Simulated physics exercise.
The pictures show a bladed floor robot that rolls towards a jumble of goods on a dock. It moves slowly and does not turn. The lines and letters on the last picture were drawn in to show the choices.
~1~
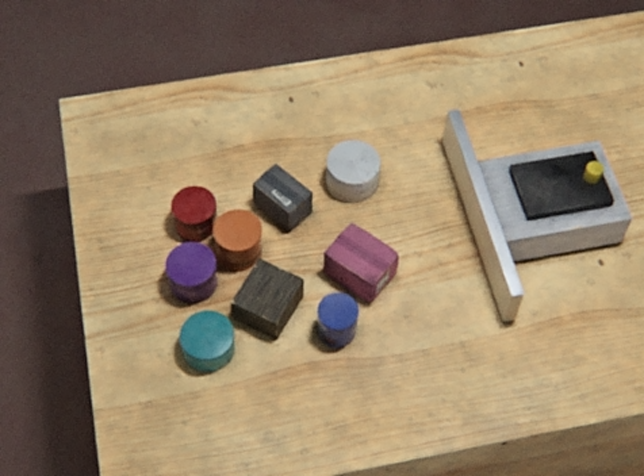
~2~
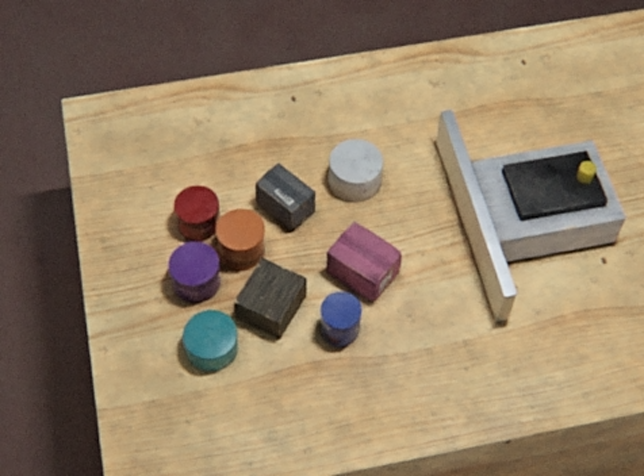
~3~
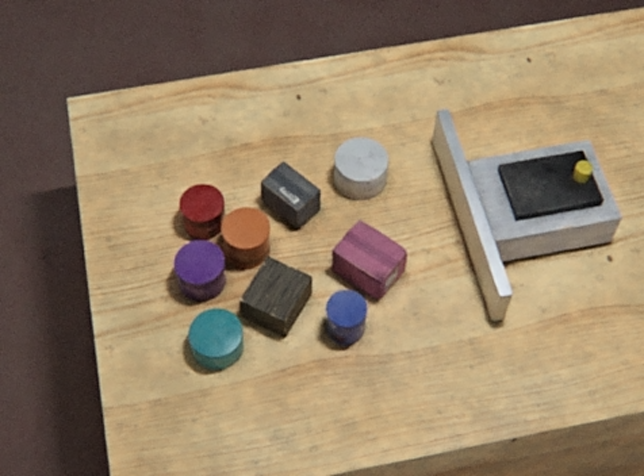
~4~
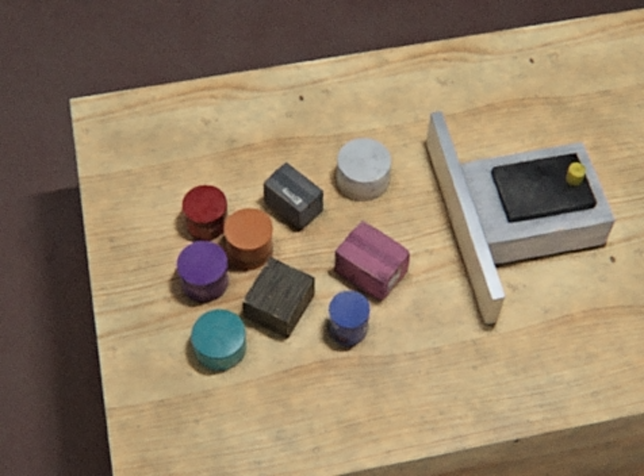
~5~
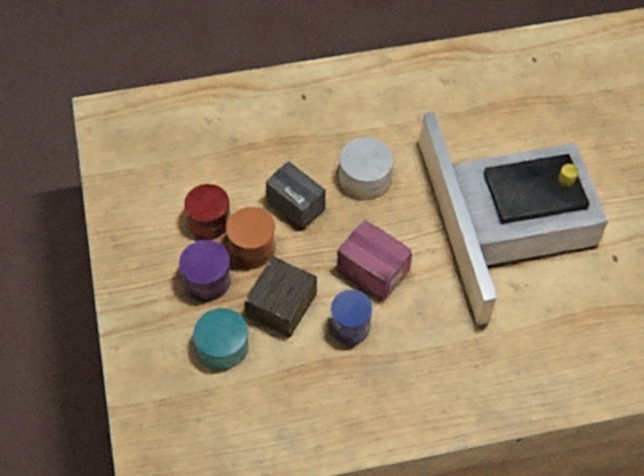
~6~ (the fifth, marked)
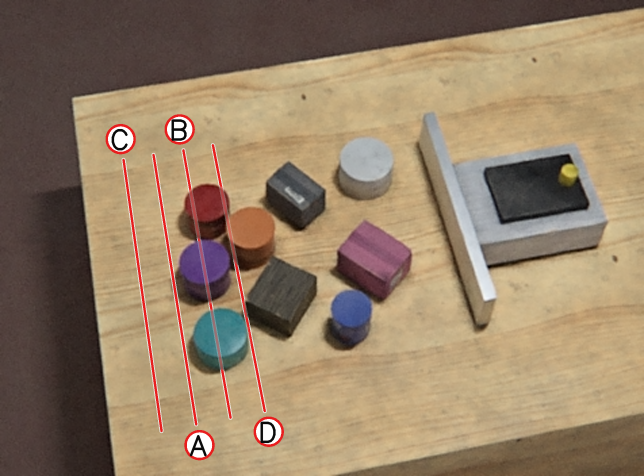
The clip shows a grey bladed machine with a black top panel creeping slightly left across a wooden surface towards a cluster of colourful round and box-shaped items, which stay in place as the view drifts slightly.
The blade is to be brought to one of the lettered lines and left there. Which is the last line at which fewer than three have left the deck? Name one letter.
No third one falls up to A.
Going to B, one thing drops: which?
It is the purple pail.
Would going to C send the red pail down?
Yes.
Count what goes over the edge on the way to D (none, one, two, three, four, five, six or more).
In all, none.
On the marked copy, A at (173, 280); B at (205, 274); C at (141, 285); D at (237, 268).
With A. Early on, robot (429, 206); black crate (275, 298); white canister (306, 181).
Further on, robot (326, 224); purple pail (132, 283); red pail (162, 214).
At the end, robot (249, 237); purple pail over the edge; red pail (88, 218); one fallen.
As for the rest, B is within the limit but short; C drops four; D is within the limit but short.
